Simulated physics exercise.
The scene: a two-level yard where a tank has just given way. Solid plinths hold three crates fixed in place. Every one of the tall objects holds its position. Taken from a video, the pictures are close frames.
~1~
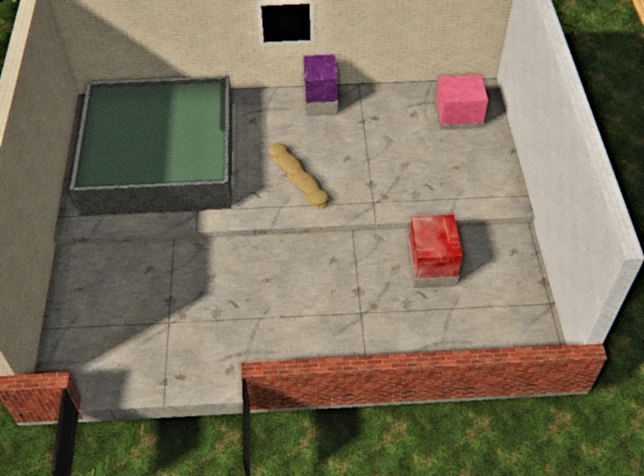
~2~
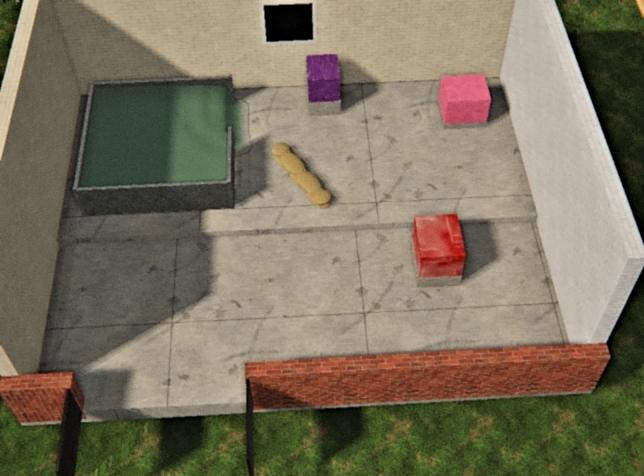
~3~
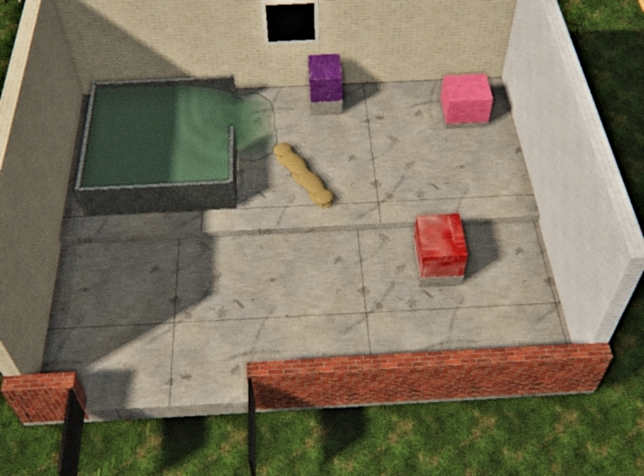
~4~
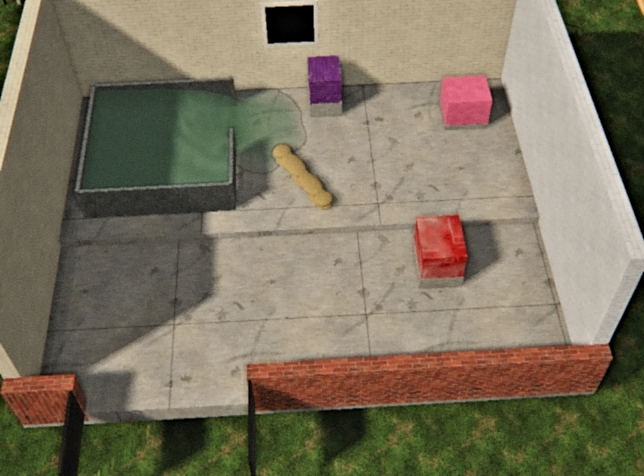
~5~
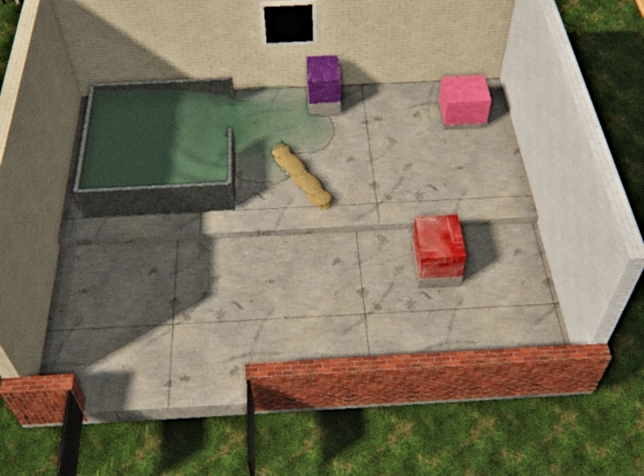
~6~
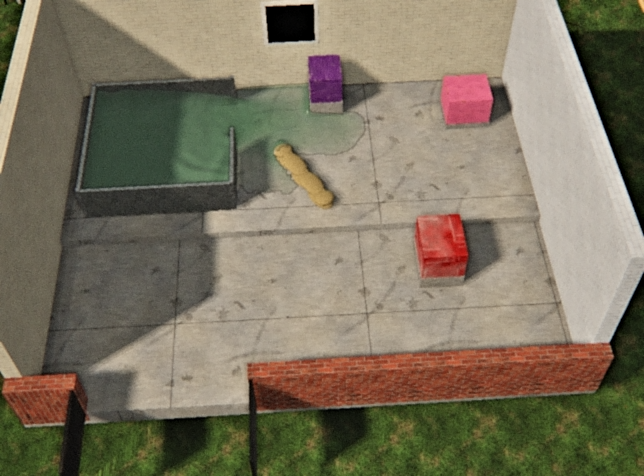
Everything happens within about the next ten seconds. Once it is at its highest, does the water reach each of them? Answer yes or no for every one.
Red crate: No, it stays dry; pink crate: Yes, it gets wet; purple crate: Yes, it gets wet.
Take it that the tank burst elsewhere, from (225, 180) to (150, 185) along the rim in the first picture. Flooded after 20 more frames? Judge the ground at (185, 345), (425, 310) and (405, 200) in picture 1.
In the order given, the spots are swamped, swamped and not soaked.
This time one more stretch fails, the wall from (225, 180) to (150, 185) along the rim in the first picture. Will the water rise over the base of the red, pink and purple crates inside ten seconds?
Result - red crate is not reached; pink crate is not reached; purple crate is not reached.
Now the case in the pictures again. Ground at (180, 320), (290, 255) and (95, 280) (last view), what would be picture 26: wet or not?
Status by point, in sequence: Unwetted; unwetted; unwetted.
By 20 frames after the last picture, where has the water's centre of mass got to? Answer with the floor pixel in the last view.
It is around (266, 152).
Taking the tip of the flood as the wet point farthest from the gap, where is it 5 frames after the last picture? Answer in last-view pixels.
The farthest wet spot is near (463, 140).
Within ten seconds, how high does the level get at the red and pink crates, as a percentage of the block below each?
Taking them in the order asked, 60 percent and 180 percent.
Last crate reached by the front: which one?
Looks like the crate marked red to me.
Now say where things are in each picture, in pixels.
In the first picture, still water in the tank at (155, 133).
In the second picture, the front is at (239, 102), out from the gap at (231, 121).
In the third picture, water pours out at (233, 121) and has run to (257, 97).
In the fourth picture, water pours out at (232, 123) and has run to (300, 142).
In the fifth picture, water pours out at (231, 123) and has run to (329, 136).
In the sixth picture, water pours out at (233, 123) and has run to (359, 131).
A moment on, water covers 20 % of the floor; the red crate not reached, the pink crate water round its plinth, the purple crate water round its plinth.
Next, water covers 25 % of the floor; the red crate not reached, the pink crate water round its plinth, the purple crate water round its plinth.
Then, water covers 45 % of the floor; the red crate water round its plinth, the pink crate water round its plinth, the purple crate water round its plinth.
Later, water covers 70 % of the floor; the red crate water round its plinth, the pink crate water round its plinth, the purple crate water round its plinth.
In the end, water covers 95 % of the floor; the red crate stayed above the water, the pink crate was topped, the purple crate was topped.
